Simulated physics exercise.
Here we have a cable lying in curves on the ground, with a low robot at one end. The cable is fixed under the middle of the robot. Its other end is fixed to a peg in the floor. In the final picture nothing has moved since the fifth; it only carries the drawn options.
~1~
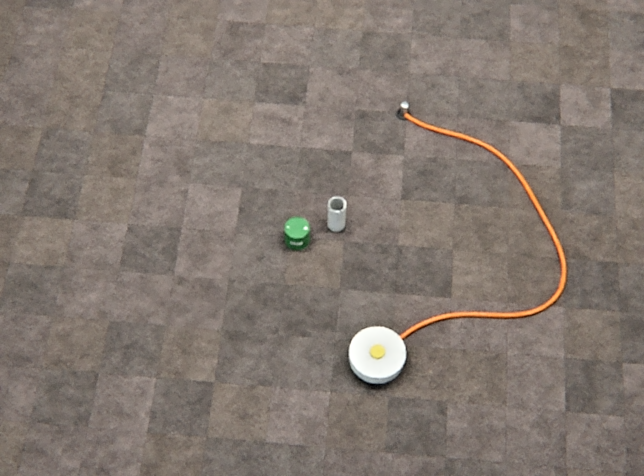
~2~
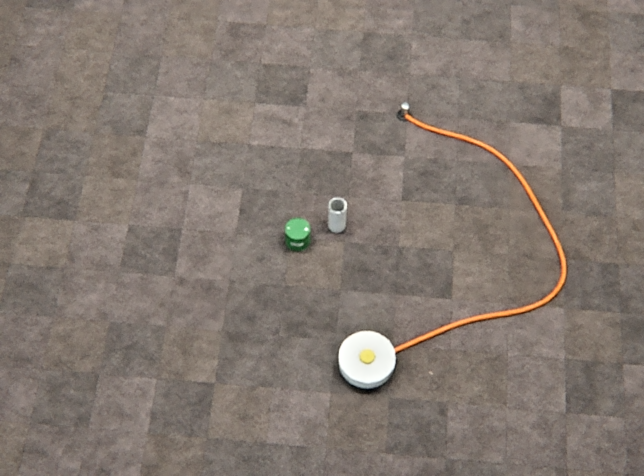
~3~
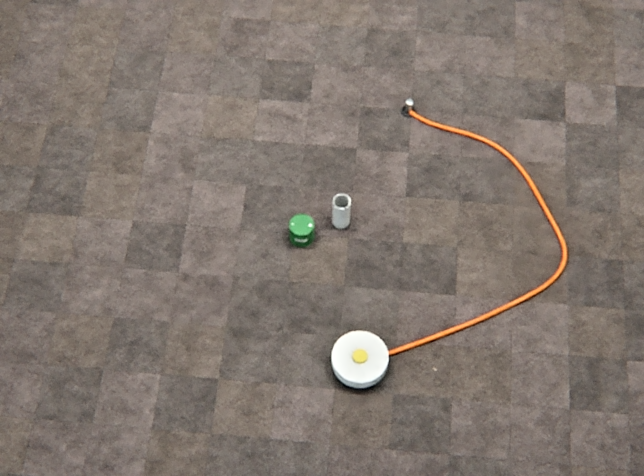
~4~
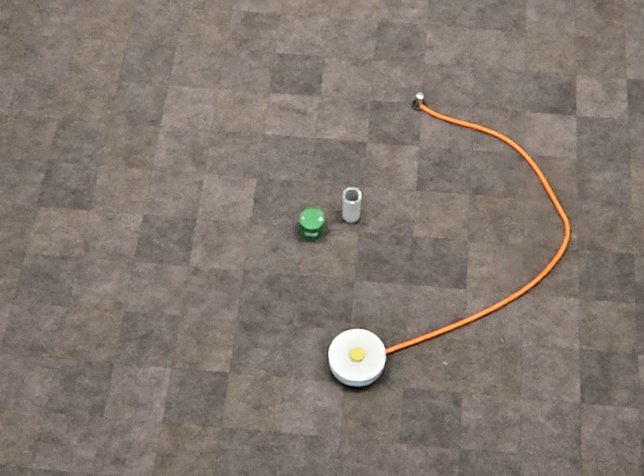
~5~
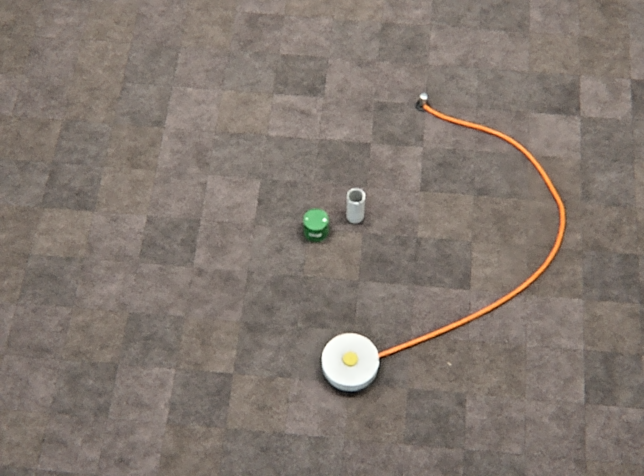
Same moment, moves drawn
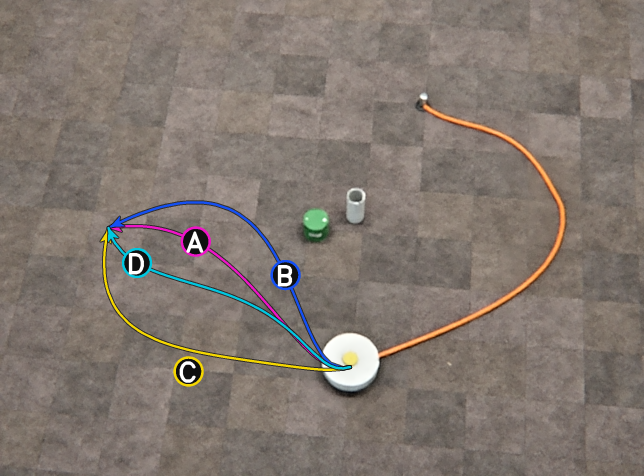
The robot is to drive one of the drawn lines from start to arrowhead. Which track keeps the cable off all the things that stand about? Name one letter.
C is the clean one.
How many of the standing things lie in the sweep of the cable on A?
In all, two.
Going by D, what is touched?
It meets the green pot.
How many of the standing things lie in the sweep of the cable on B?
It sweeps two.
On the marked copy, A from (350, 367) via (240, 275) to (108, 228); B from (350, 367) via (265, 239) to (110, 227); C from (350, 367) via (174, 346) to (108, 230); D from (350, 367) via (228, 295) to (108, 228).
With C. Early on, robot (219, 352), middle of the cable (451, 257).
Further on, robot (112, 301), middle of the cable (363, 261).
At the end, robot (107, 223), middle of the cable (346, 257); nothing has been touched.
As for the rest, A meets the green pot and white post; B meets the green pot and white post; D meets the green pot.
